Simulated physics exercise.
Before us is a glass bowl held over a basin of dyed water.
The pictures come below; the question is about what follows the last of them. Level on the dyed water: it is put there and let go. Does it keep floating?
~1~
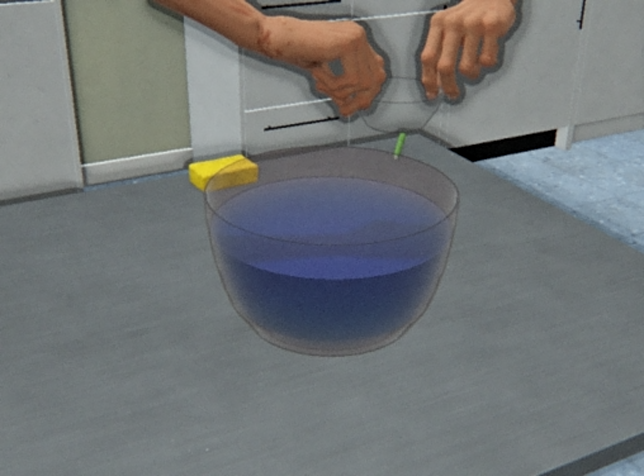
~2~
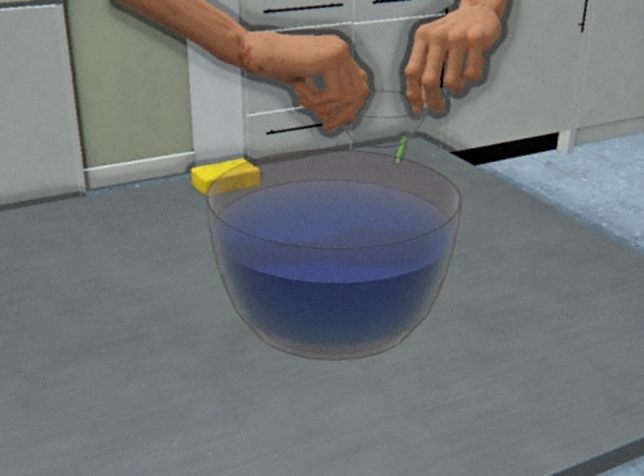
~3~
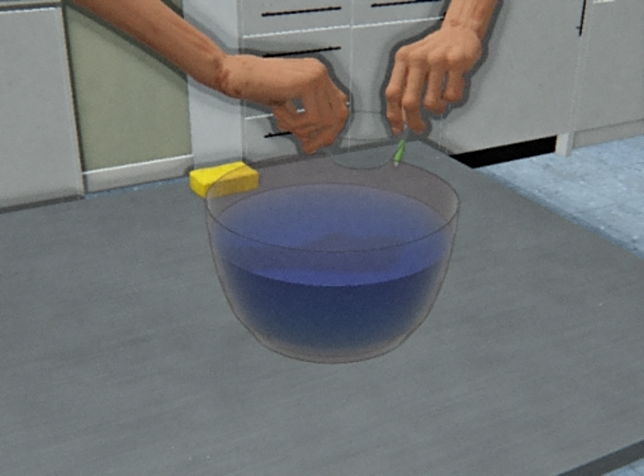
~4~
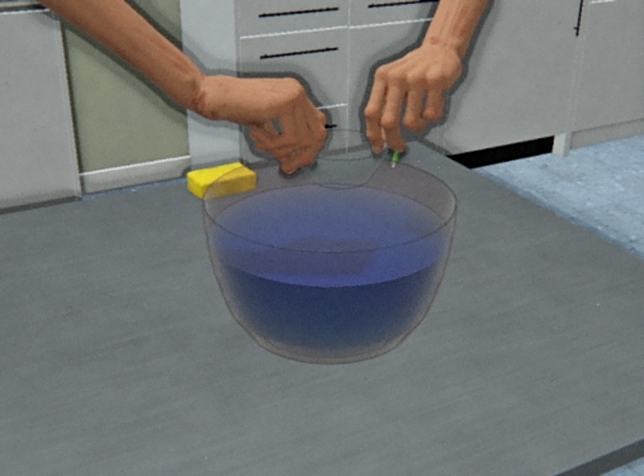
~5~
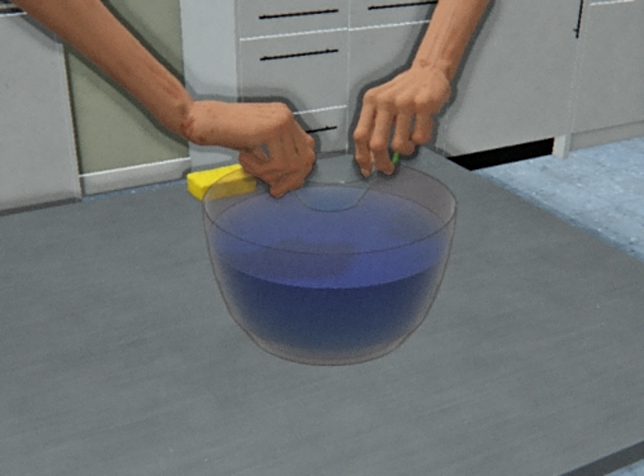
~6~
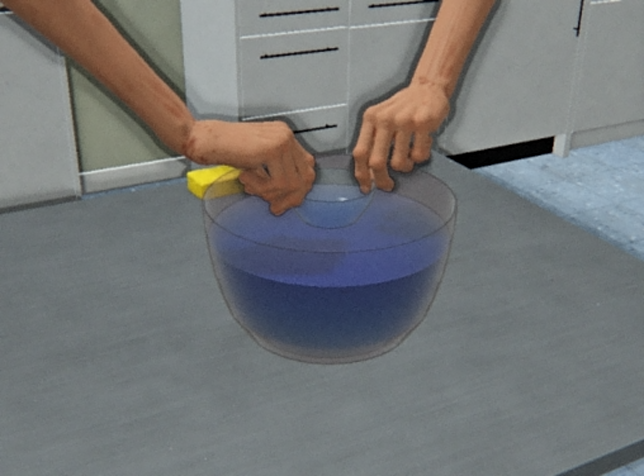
Yes.
Soon after, the bowl dips into the dyed water.
Later, it bobs and steadies.
In the end, the bowl floats with about half of its side showing.
